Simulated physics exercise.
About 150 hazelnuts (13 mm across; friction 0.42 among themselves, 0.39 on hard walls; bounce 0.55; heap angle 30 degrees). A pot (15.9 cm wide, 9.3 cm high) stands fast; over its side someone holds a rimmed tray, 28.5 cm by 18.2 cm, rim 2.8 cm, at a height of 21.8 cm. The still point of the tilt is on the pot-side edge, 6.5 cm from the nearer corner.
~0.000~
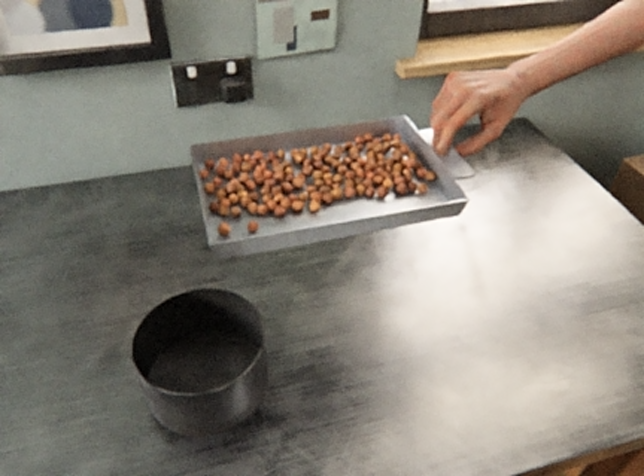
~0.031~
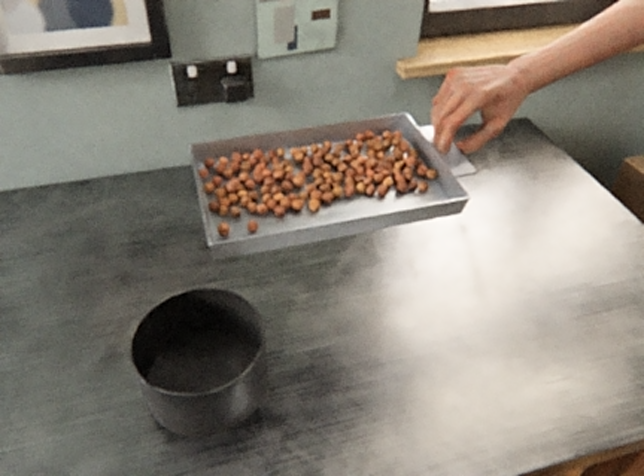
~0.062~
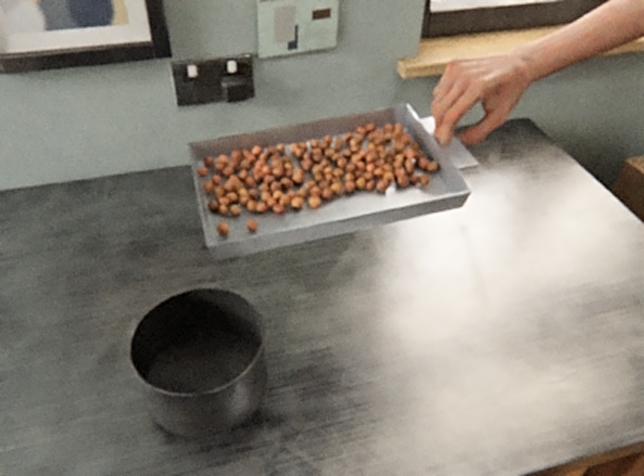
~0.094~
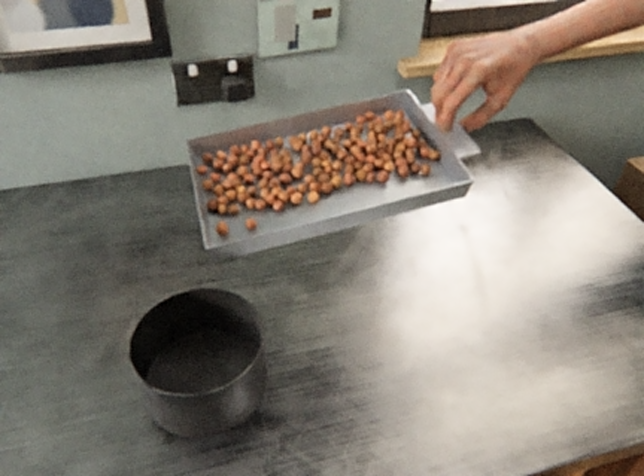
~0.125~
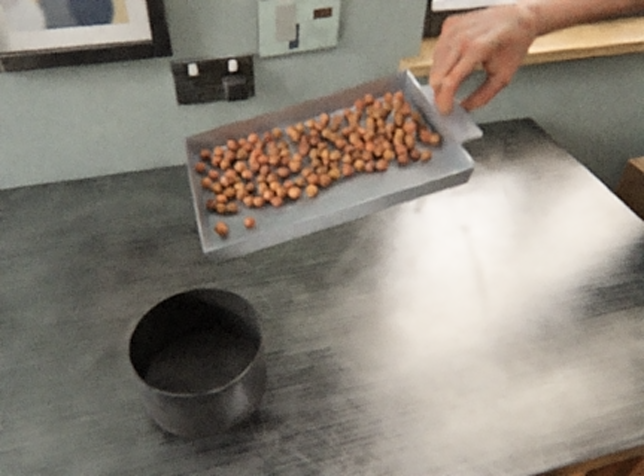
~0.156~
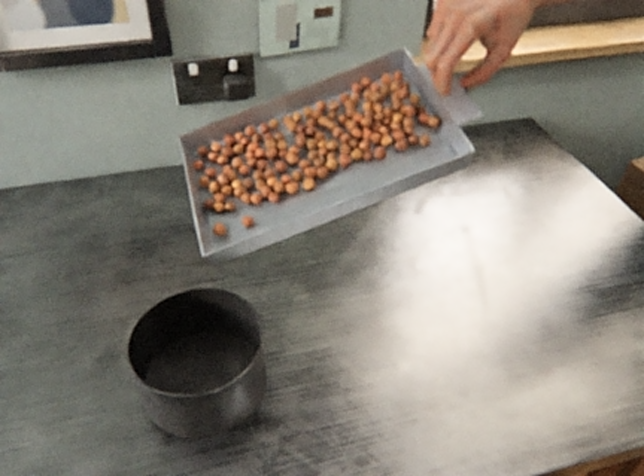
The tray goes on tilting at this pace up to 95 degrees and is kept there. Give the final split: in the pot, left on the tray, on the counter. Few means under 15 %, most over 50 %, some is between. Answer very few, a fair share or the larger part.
Pot the larger part, tray very few, counter a fair share.
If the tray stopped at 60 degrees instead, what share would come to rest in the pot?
In that case some 30 per cent.
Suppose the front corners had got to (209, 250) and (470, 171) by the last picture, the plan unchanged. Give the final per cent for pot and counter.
Pot 90, counter 10.
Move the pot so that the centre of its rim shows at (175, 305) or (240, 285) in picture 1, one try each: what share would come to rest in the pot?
Some 40 and 0 per cent.
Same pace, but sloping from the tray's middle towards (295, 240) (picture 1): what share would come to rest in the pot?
About 65 per cent.
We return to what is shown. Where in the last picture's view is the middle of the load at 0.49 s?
Near (206, 214).
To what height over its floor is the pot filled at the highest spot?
About 3.0 cm.
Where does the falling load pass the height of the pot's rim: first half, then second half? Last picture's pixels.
At about (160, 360), then at (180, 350).
After 0.35 s, tilt 58 degrees; the tray holds 100 %, the pot 0 %.
Then, at 0.49 s, tilt 85 degrees; the tray holds 100 %, the pot 0 %.
After 0.75 s, tilt 95 degrees; the tray holds 5 %, the pot 60 %.
In the end, at 1.7 s, pot 75 %, tray 0 %, counter 25 %.
